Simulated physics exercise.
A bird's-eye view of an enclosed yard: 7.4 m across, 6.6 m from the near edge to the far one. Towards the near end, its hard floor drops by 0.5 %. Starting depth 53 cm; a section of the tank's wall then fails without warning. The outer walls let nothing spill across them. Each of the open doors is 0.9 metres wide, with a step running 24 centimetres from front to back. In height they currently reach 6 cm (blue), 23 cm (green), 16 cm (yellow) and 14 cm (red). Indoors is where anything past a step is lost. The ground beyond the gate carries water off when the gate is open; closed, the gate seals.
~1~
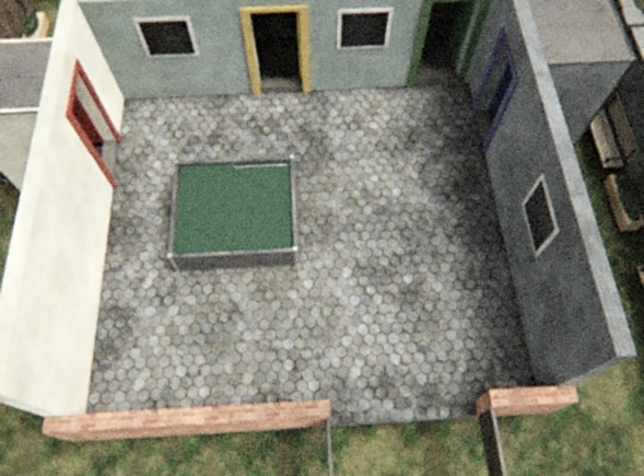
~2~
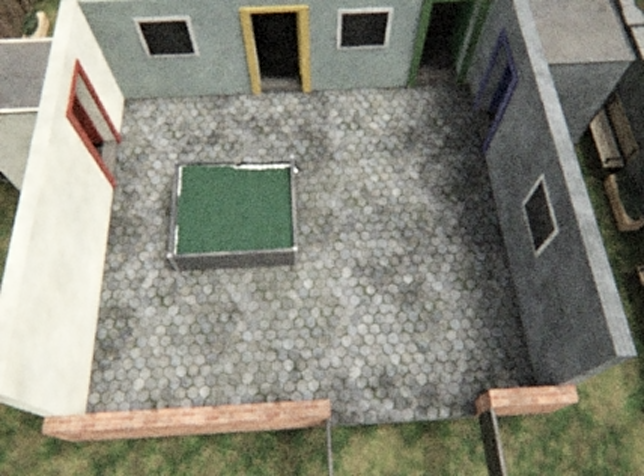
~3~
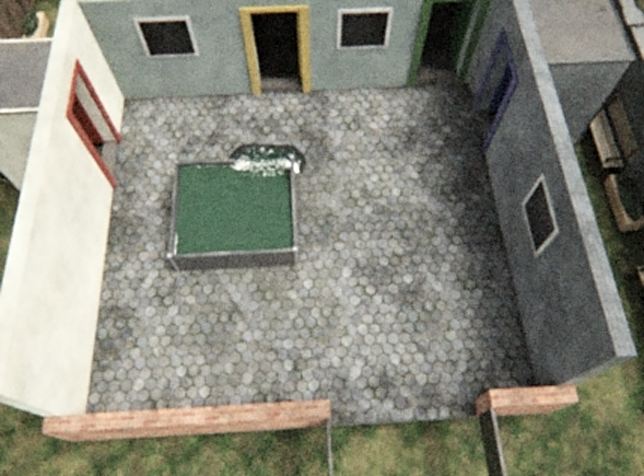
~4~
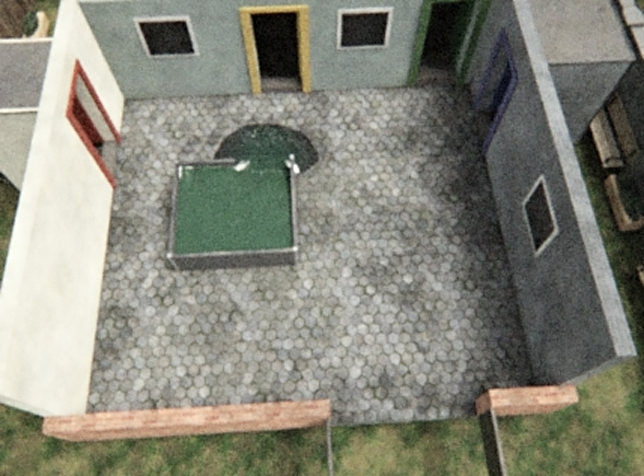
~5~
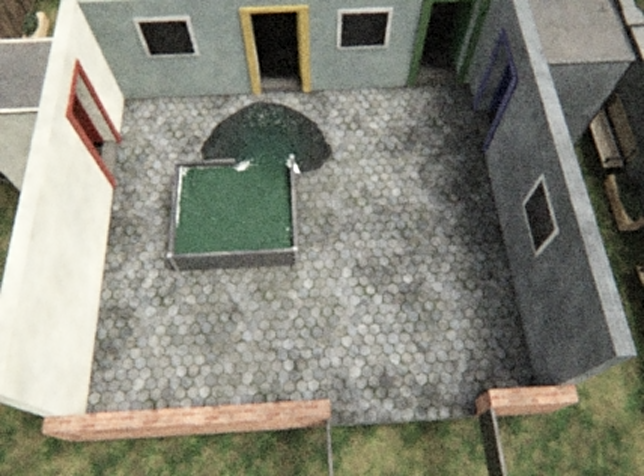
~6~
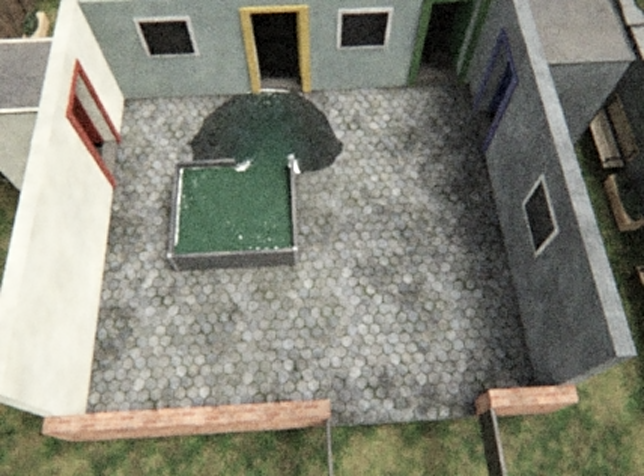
A walled, paved yard held a rectangular tank of green water, still at first, then water poured through a gap in its far side and spread in a widening dark fan toward the yellow-framed doorway.
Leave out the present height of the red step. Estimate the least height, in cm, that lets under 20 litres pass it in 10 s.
I would say 5.5 cm.
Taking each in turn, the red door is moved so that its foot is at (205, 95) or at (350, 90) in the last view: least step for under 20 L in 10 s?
In turn: About 10.0 cm, about 10.0 cm.
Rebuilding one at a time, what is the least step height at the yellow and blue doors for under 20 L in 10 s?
Close to 24 cm (yellow) and close to 10.5 cm (blue).
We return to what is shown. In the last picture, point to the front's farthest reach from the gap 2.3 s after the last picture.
Front tip: Approx. (470, 87) px.
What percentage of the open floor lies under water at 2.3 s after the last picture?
About 25 per cent.
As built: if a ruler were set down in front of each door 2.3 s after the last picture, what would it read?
Blue door 7 cm, green door 6 cm, yellow door 21 cm, red door 7 cm.
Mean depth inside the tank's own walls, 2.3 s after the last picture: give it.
It averages near 25 cm.
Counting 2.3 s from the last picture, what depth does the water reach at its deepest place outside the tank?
Max depth: Near 23 cm.
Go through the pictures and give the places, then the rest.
The first frame shows the tank at (234, 207) is whole and still, 53 cm deep; the red door at (98, 132) is dry.
In the second frame, the front is at a hidden place, 0.3 m from the gap on the far side; 0.2 m2 of floor is wet, 53 cm left at the back.
In the third frame, the front is at (243, 149), 0.7 m from the gap on the far side; 0.8 m2 of floor is wet, 53 cm left at the back.
In the fourth frame, the front is at (246, 129), 1.2 m from the gap on the far side; 1.7 m2 of floor is wet, 53 cm left at the back.
In the fifth frame, the front is at (255, 106), 1.8 m from the gap on the far side; 2.9 m2 of floor is wet, 53 cm left at the back.
In the sixth frame, the gap is on the far side, the front 2.1 m out at (241, 95); the back of the tank holds 47 cm; the red door at (98, 132), 3.0 m from the gap, is still 1.9 m from the nearest water.
Then, 0.7 s after the last picture water covers 15 % of the floor, deepest (28 cm) near (260, 96); it has not reached the red door.
Then, 2.3 s after the last picture water covers 25 % of the floor, deepest (23 cm) near (470, 87); 7 cm at the red door, 0 litres in over its 14 cm step.
Then, 9.3 s after the last picture water covers 85 % of the floor, deepest (10 cm) near (85, 422); 5 cm at the red door, 0 litres in over its 14 cm step.
At the red door as built, the water peaked near 10 cm, 2.7 s after the last picture.
Run again over the same 10 s with other heights there, 32 litres in over 4.5 cm, 15 litres over 6 cm. The limit of 20 litres is kept from about 5.5 cm up.
